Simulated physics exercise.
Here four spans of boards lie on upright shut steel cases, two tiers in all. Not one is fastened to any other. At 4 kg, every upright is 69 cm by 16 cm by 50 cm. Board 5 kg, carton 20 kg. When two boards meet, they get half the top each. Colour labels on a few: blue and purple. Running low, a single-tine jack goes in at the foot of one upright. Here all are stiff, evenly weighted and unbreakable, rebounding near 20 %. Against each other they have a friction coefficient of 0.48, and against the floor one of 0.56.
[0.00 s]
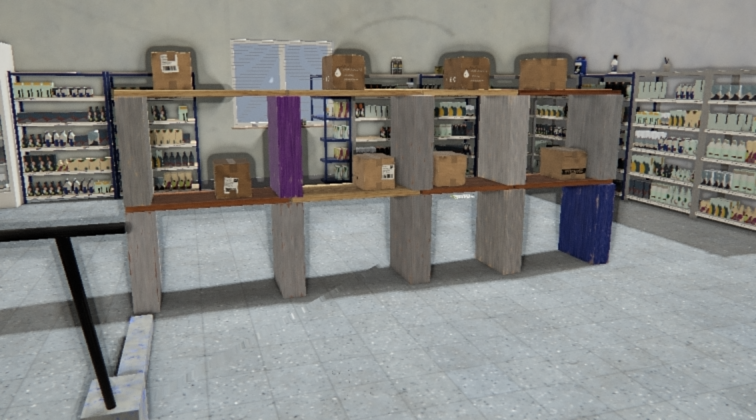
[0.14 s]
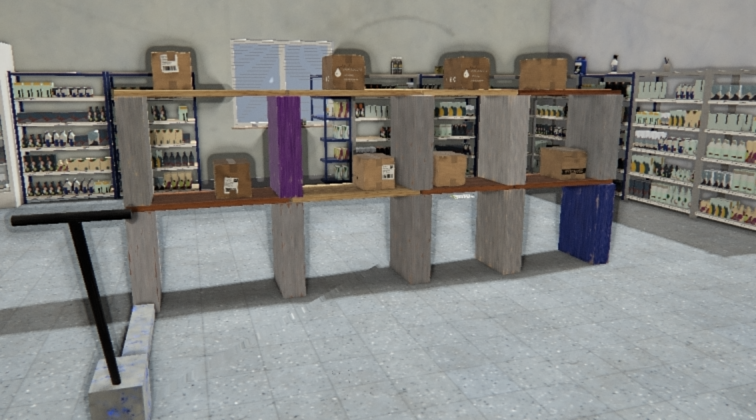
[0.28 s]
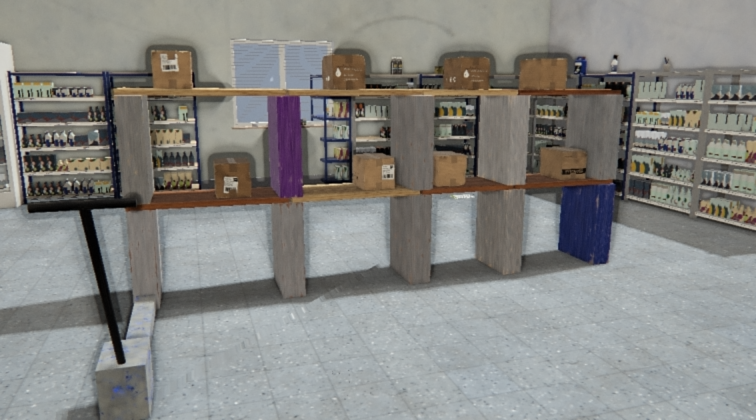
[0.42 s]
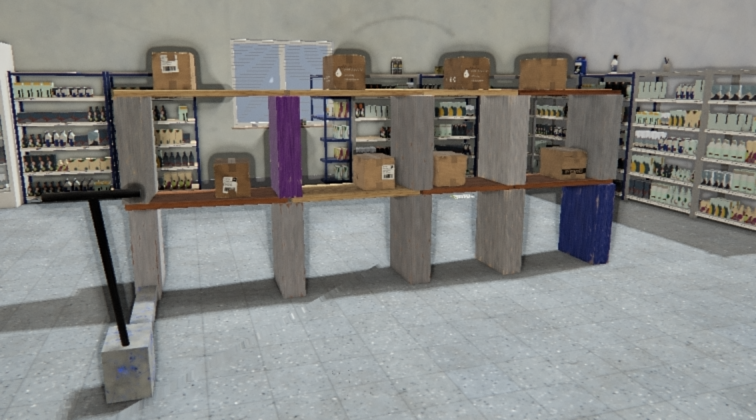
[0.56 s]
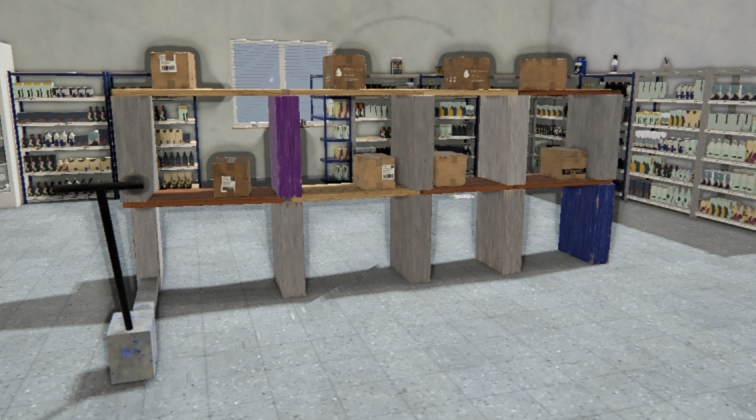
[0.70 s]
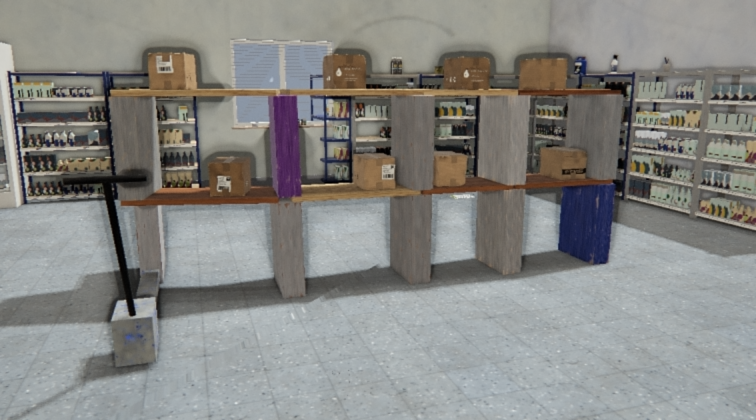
At first, a low jack with a black T-shaped handle sits at lower left, before a two-tier stand of boards, grey uprights and cardboard boxes. It then glides inward to the bottom left upright, with nobody in view, and keeps pushing in as the stand's left part shifts barely noticeably.
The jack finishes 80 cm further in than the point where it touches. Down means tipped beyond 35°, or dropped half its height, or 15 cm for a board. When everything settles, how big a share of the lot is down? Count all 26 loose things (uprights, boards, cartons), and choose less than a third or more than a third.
The share is under a third.
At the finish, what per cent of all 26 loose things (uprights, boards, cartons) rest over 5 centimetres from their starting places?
Displaced: 25 %.
By 1.94 s, none of the 26 pieces down, 9 disturbed; purple upright tilted 7°.
By 2.40 s, 5 of the 26 pieces down.
When it is over (5.9 s), 5 of the 26 pieces down; purple upright unmoved; blue upright unmoved. That is 19 per cent. In pixels of the last frame, middles, purple upright near (284, 144), blue upright near (585, 219).
